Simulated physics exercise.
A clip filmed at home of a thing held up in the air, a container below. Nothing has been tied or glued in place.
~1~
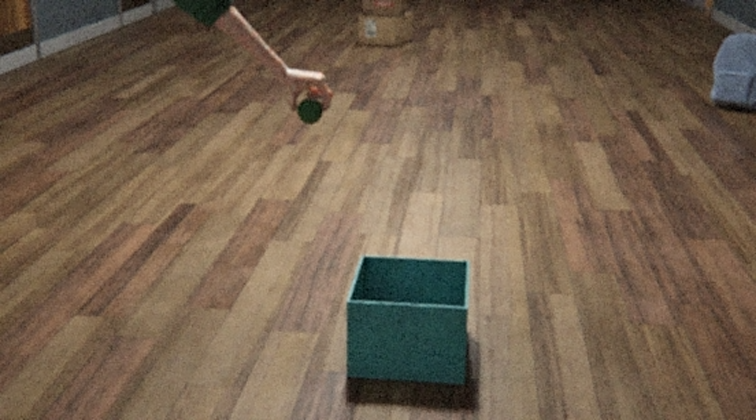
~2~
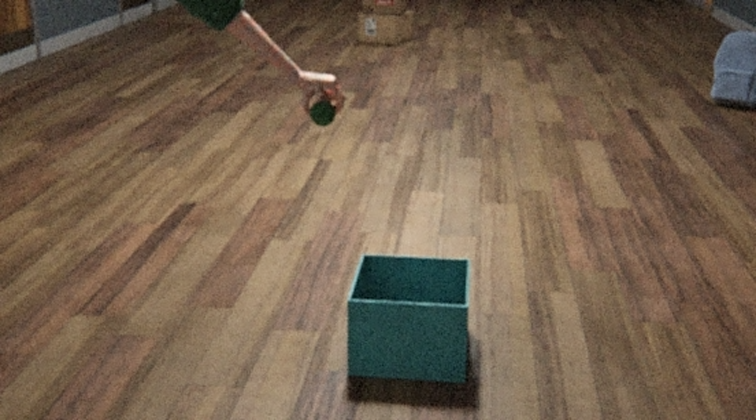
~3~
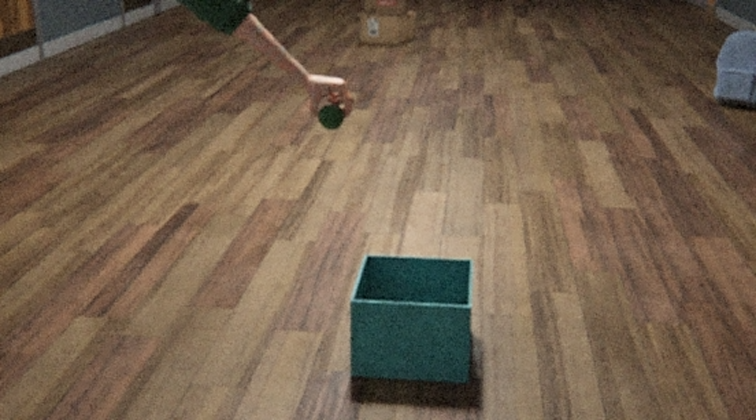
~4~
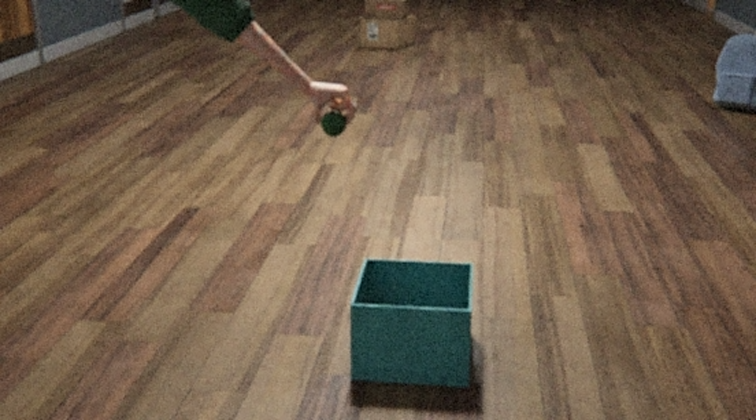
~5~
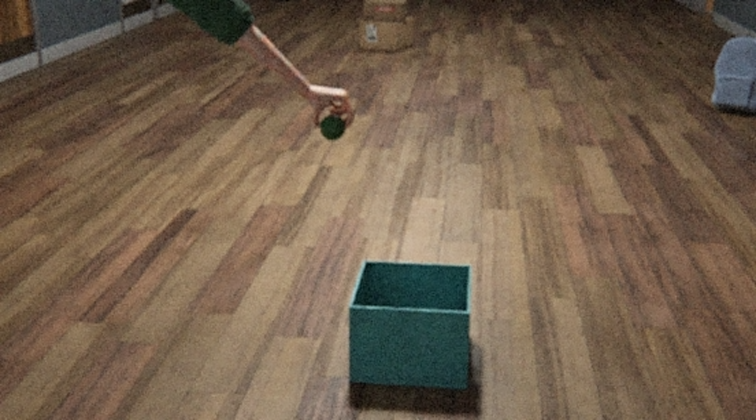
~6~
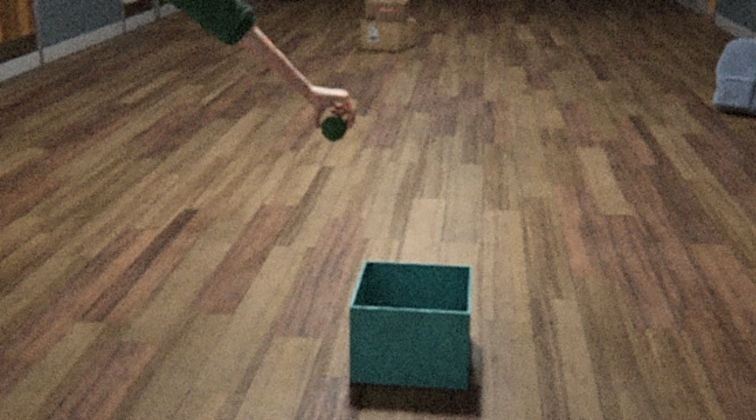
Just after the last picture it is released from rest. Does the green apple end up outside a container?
Result: A wide drop.
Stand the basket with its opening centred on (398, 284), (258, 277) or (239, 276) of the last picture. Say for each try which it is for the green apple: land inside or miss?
Does not go in; does not go in; does not go in.
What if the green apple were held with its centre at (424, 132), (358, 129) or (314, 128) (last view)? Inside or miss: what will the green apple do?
Log: Run one winds up within, run two winds up out, run three winds up out.
Then, 0.20 s on from there, green apple on its way down near (334, 172).
Then, 0.32 s on from there, green apple on its way down near (335, 259).
In the end, the green apple ends up outside, near (336, 342).
